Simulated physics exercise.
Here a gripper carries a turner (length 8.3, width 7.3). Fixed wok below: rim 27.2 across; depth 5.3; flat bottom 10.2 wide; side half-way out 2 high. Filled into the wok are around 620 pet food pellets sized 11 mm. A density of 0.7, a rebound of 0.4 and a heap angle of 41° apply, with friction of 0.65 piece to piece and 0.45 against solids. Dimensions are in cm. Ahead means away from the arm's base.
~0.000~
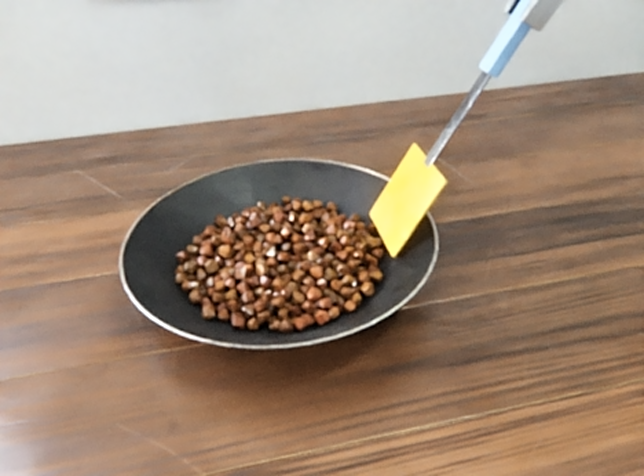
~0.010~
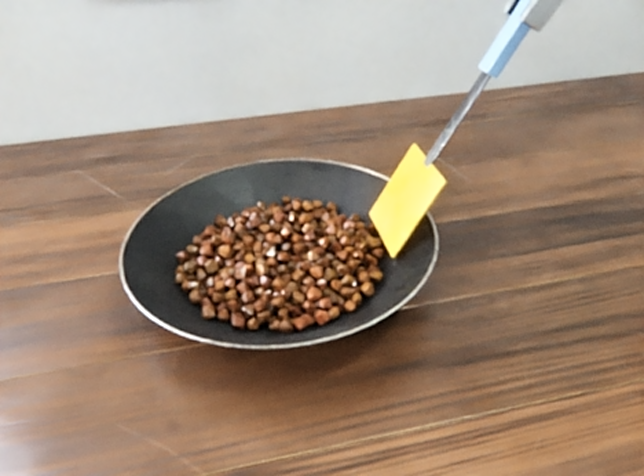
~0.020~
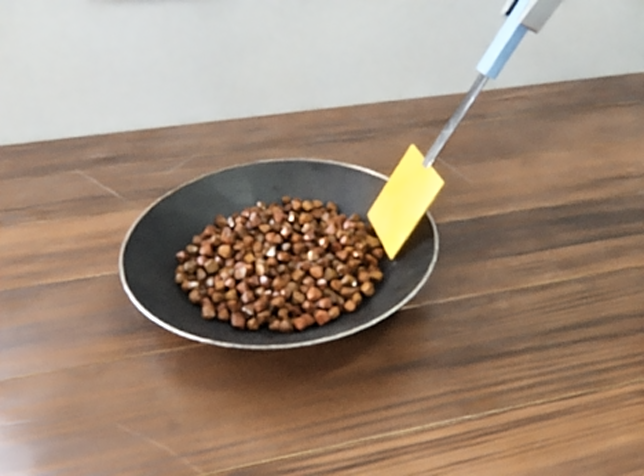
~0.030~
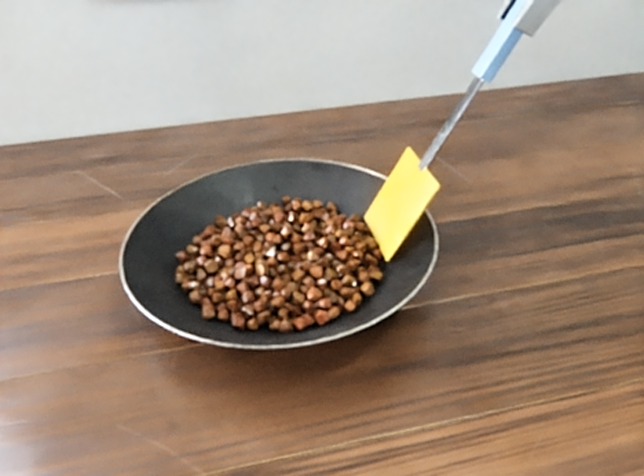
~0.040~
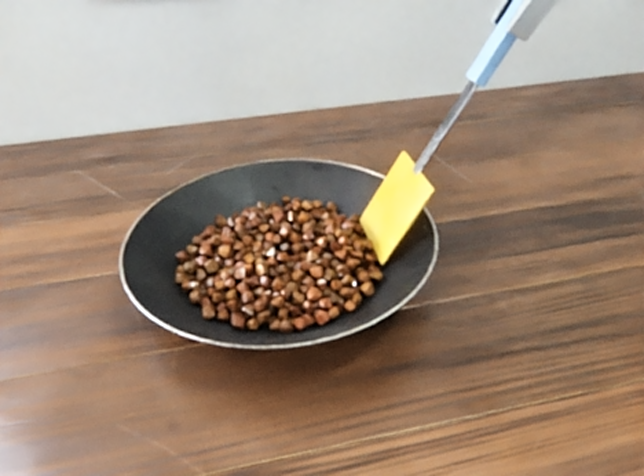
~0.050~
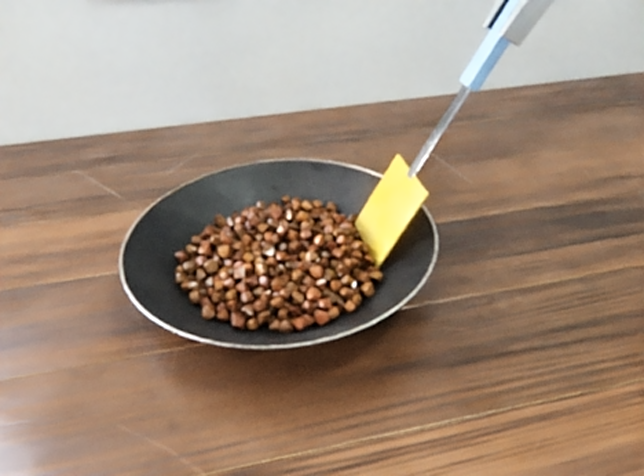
A yellow turner held by a gripper shifts slightly left against brown pellets in a dark wok.
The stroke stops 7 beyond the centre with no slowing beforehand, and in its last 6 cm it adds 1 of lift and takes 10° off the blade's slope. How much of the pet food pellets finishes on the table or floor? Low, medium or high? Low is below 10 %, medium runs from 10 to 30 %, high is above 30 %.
The share is medium, from 10 to 30 %.
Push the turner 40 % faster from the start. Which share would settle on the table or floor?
Approx. 25 per cent.
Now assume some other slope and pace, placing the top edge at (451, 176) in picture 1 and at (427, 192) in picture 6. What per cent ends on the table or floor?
Around 20 per cent finishes on the table or floor.
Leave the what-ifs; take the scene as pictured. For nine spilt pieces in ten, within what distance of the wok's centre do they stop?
I'd put it at about 25 centimetres.
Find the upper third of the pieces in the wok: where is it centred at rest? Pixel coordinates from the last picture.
Somewhere near (171, 249) in the last picture.
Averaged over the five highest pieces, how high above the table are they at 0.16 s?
They are around 6 cm up.
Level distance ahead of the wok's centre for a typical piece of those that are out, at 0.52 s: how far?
The distance is about 18 cm.
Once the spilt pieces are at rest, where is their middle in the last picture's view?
About (83, 311).
After 0.16 s, sloping 60°, highest piece 6 above the table; 621 in the wok.
After 0.27 s, sloping 56°, highest piece 9 above the table; 614 in the wok, 7 on the blade or in flight.
After 0.52 s, sloping 50°, highest piece 7 above the table; 520 in the wok, 96 on the table or floor, 5 on the blade or in flight.
After 1.57 s, sloping 50°, highest piece 7 above the table; 518 in the wok, 103 on the table or floor.
In the end, 518 in the wok, 103 on the table or floor. That is 17 % on the table or floor.
